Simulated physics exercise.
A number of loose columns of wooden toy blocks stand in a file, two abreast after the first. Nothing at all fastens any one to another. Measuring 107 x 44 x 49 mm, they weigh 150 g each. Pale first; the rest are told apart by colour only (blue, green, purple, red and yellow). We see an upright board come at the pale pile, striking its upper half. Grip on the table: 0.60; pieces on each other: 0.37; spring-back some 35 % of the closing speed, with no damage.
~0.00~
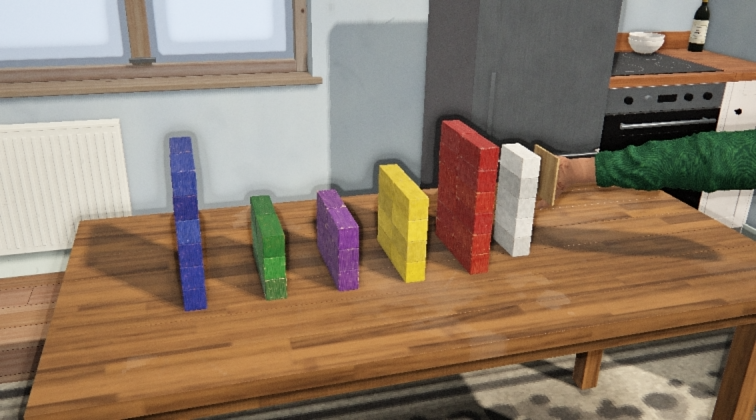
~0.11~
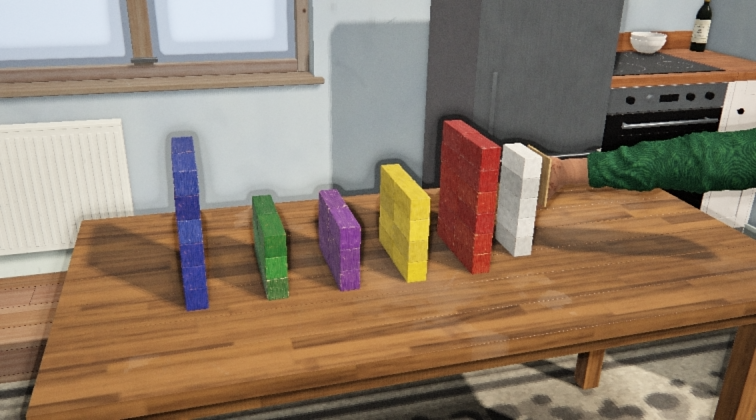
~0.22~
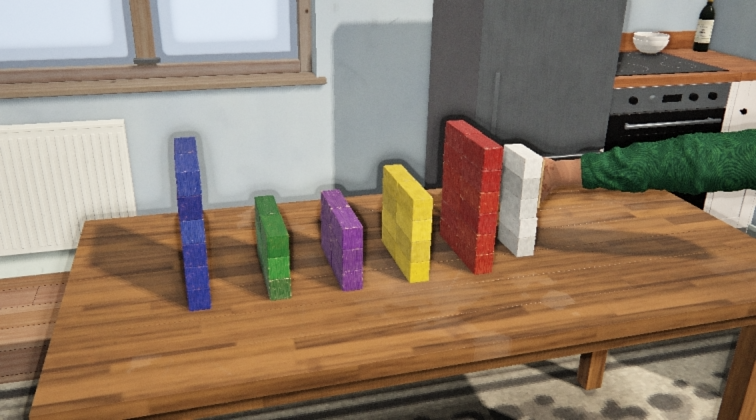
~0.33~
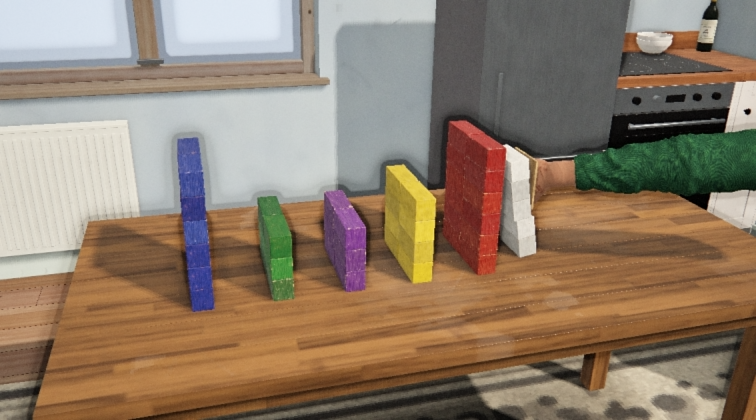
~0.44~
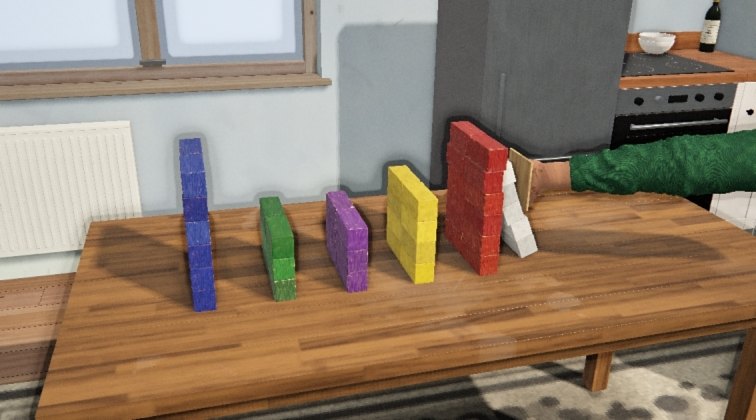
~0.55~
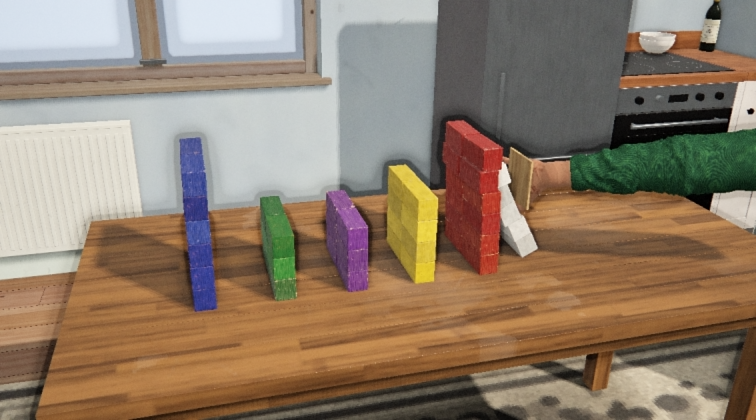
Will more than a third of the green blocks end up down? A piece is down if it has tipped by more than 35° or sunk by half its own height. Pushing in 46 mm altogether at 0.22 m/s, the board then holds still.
Yes.
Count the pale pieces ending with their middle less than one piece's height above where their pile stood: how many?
Pale pieces counted: 2.
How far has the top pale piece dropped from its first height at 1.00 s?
Some 6 centimetres.
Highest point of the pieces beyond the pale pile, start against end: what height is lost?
By about 0 cm, start to end.
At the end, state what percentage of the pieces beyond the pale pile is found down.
80 %.
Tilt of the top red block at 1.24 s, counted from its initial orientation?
Roughly 120°.
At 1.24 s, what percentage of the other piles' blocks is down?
At that instant, 45 percent.
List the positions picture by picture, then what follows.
In the first picture (places mark the middle of the side facing us; the camera pans a little), board (557, 176) 44 mm short; top green block (270, 225); top red block (469, 153); the rest undisturbed.
The second picture shows board (549, 177) 20 mm short; top green block (271, 224).
The third picture shows board (542, 178) 4 mm in; top green block (274, 225).
The fourth picture shows board (536, 179) 29 mm in, top of the pale pile leaning 10°; top green block (277, 225); the rest undisturbed.
The fifth picture shows board (530, 180) 46 mm in, stopped, top of the pale pile leaning 20°; top green block (279, 226); 2 disturbed, none down.
The sixth picture shows board (531, 180) 46 mm in, stopped, top of the pale pile leaning 22°; top green block (279, 225); top red block (473, 154) shifted 14 mm; 8 disturbed, none down.
After 1.00 s, 5 of the pale pile down; none of the 6 green blocks down (1 of 44 in all colours); top green block unmoved; top red block leaning 27°, 25 mm lower.
After 1.24 s, 5 of the pale pile down; none of the 6 green blocks down (19 of 44 in all colours); top green block unmoved; top red block on its side.
After 2.16 s, 5 of the pale pile down; 6 of the 6 green blocks down (31 of 44 in all colours); top green block 54 mm lower; top purple block on its side.
By the end (2.9 s), 5 of the pale pile down; 6 of the 6 green blocks down (36 of 44 in all colours); top green block 54 mm lower; top purple block on its side. That is 100 per cent. As the last picture would show them, middles, top green block near (228, 266), top purple block near (279, 279).
